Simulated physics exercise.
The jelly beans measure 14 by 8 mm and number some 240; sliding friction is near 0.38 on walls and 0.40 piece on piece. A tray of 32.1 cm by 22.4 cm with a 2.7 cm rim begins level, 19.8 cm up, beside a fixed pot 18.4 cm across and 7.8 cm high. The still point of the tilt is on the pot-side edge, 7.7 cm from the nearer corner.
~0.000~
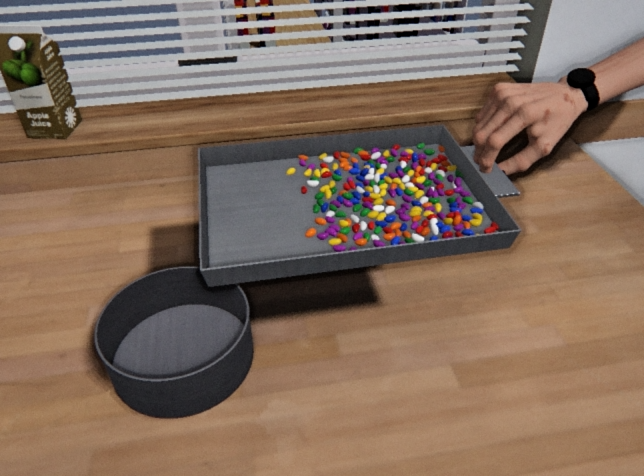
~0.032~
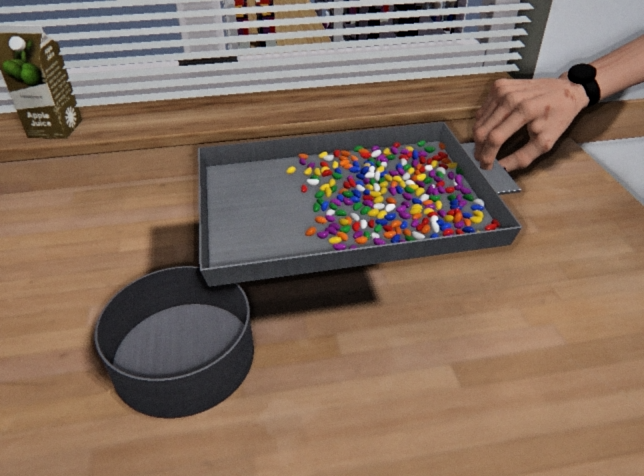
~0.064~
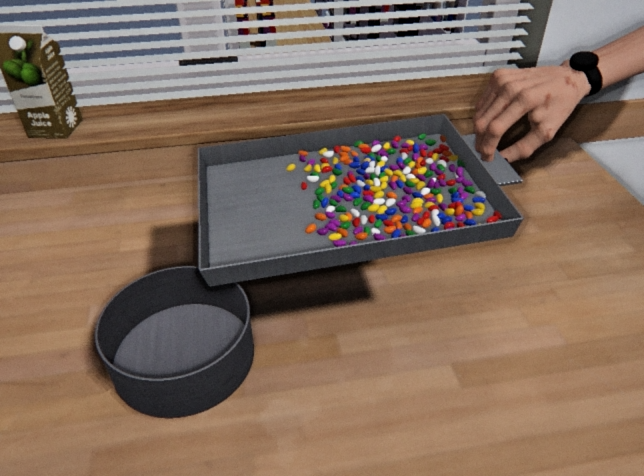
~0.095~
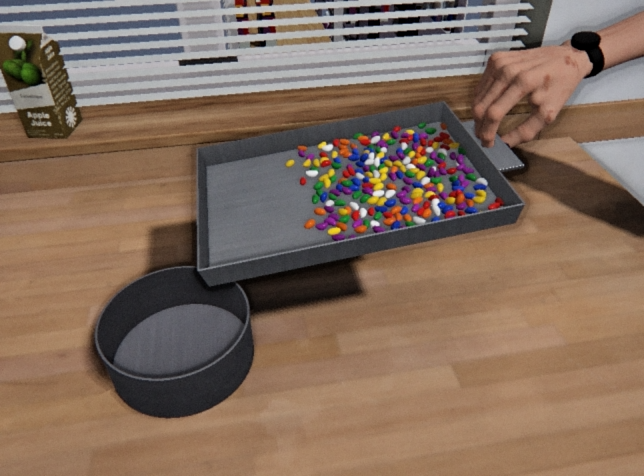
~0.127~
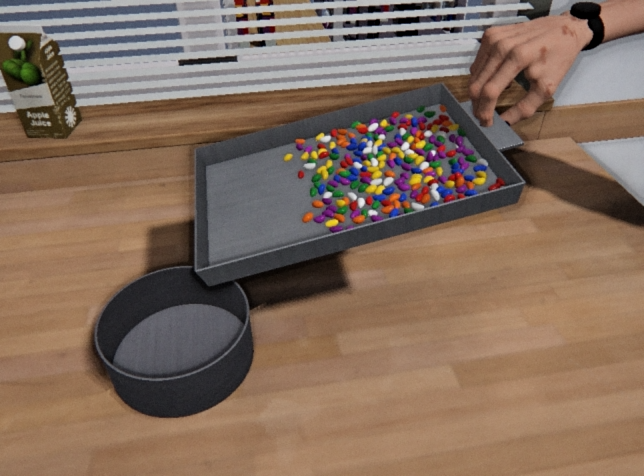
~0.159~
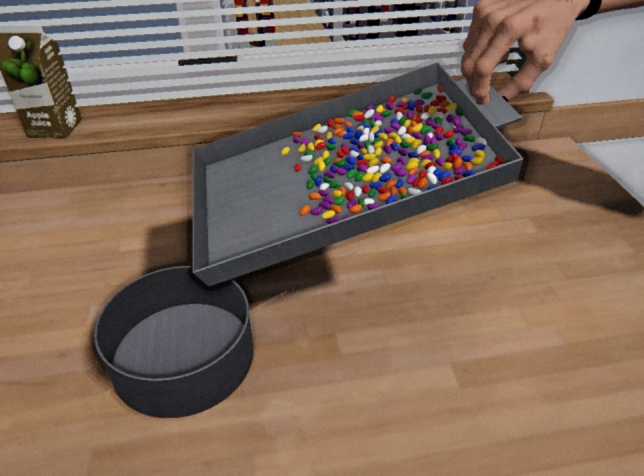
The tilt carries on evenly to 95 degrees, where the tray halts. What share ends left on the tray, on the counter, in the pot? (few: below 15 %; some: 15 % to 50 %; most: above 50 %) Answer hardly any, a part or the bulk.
Left on the tray: Hardly any; on the counter: A part; in the pot: The bulk.
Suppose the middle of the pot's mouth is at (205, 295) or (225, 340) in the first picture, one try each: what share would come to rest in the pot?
Some 30 and 10 per cent.
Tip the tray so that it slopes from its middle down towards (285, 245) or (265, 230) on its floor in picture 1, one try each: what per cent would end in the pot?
Some 20 and 55 per cent.
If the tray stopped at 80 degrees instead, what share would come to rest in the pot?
It would be near 50 per cent.
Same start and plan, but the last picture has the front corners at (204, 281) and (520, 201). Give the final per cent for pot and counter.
Pot 20, counter 75.
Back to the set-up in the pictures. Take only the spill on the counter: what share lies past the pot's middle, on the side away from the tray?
About 100 per cent.
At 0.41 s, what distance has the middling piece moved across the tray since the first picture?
About 4 cm.
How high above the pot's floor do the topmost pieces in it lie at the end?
Some 2.0 cm.
Then, at 0.41 s, tilt 57 degrees; the tray holds 100 %, the pot 0 %.
After 0.57 s, tilt 82 degrees; the tray holds 100 %, the pot 0 %.
Then, at 0.86 s, tilt 95 degrees; the tray holds 10 %, the pot 55 %.
By 2.2 s all is still; tray 5 %, counter 35 %, pot 60 %.
